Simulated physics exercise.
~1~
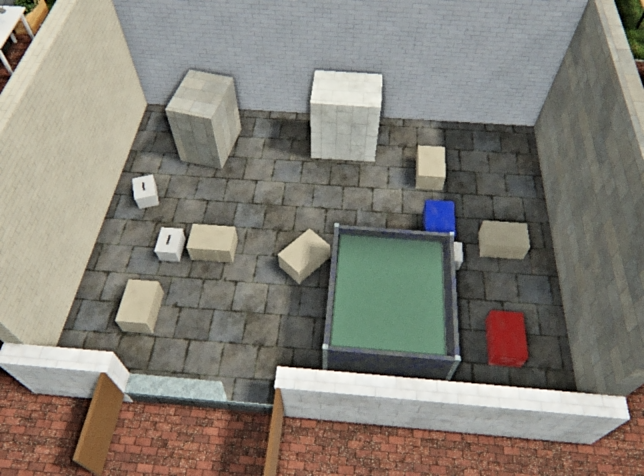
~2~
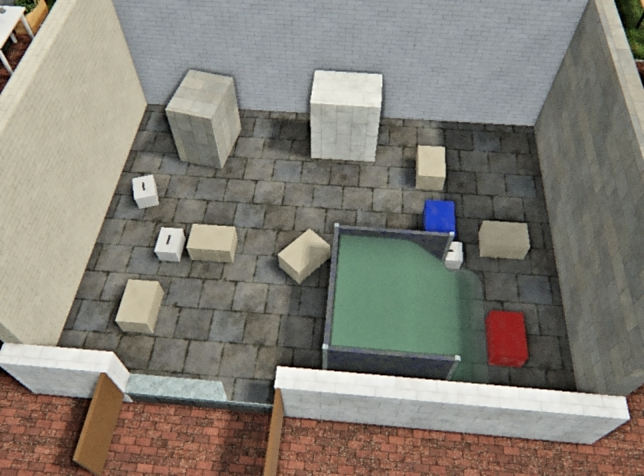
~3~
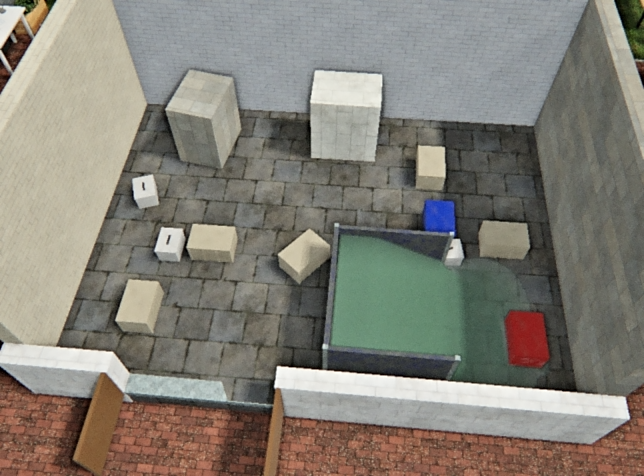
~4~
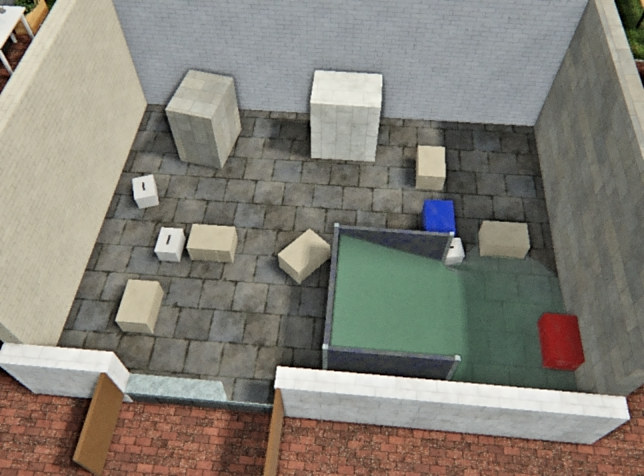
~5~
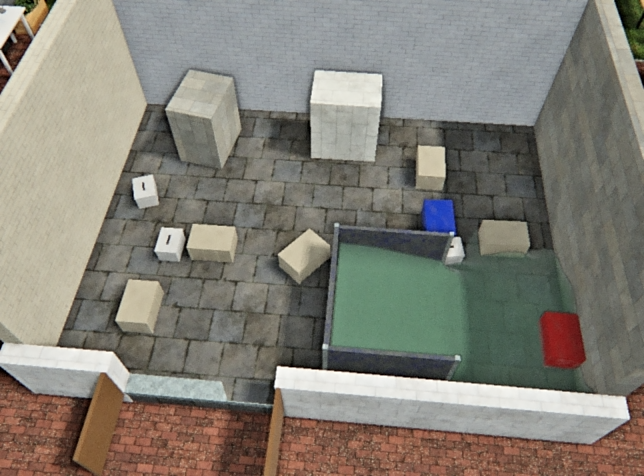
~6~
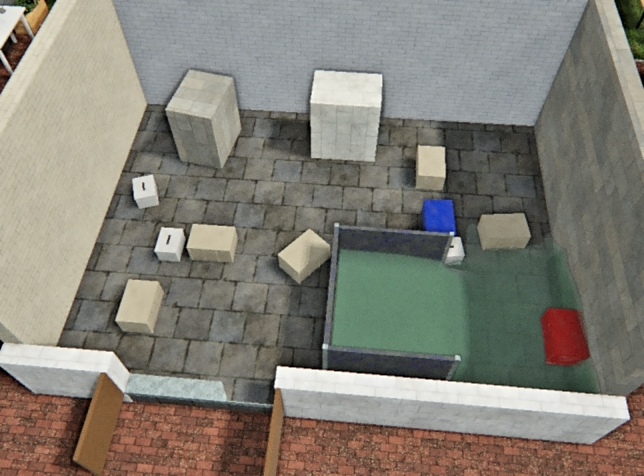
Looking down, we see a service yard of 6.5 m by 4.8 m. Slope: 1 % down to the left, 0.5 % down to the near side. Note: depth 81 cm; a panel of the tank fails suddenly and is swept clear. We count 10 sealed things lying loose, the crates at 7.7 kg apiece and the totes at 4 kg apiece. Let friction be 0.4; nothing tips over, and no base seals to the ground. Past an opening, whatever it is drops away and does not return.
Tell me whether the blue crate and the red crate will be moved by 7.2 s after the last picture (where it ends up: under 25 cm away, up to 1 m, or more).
Blue crate winds up a long way off; red crate winds up a long way off.
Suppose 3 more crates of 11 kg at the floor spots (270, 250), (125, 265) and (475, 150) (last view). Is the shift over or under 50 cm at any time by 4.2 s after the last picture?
Note, same order as listed: Inside the limit, inside the limit, beyond the limit.
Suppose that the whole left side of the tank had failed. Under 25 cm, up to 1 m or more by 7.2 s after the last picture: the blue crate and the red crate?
With that failure, the blue crate budges a short distance, and the red crate keeps its spot.
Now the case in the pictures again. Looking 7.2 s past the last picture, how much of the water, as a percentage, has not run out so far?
I'd say some 100 percent hasn't gone yet.
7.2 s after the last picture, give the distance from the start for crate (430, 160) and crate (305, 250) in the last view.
Taken in order, the shifts are 400 cm and 140 cm.
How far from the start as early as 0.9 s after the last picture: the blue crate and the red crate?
About 0 and 60 cm.
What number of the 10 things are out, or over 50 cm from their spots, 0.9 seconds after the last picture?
I make it 2.
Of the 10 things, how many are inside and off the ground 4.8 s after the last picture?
Count at that moment: 4.
Then, 0.9 s after the last picture the blue crate is near (440, 217), 0.0 m from its start, aground; the red crate is near (566, 307), 0.6 m from its start, afloat; 0 of 10 are out; 1 afloat.
Then, 2.8 s after the last picture the blue crate is near (348, 203), 1.3 m from its start, aground; the red crate is near (509, 218), 1.7 m from its start, afloat; 0 of 10 are out; 2 afloat.
Then, 4.8 s after the last picture the blue crate is near (314, 229), 1.8 m from its start, afloat; the red crate is near (460, 142), 3.1 m from its start, afloat; 0 of 10 are out; 4 afloat.
Then, 7.2 s after the last picture the blue crate is near (168, 267), 3.8 m from its start, afloat; the red crate is near (400, 127), 3.6 m from its start, afloat; 0 of 10 are out; 9 afloat.
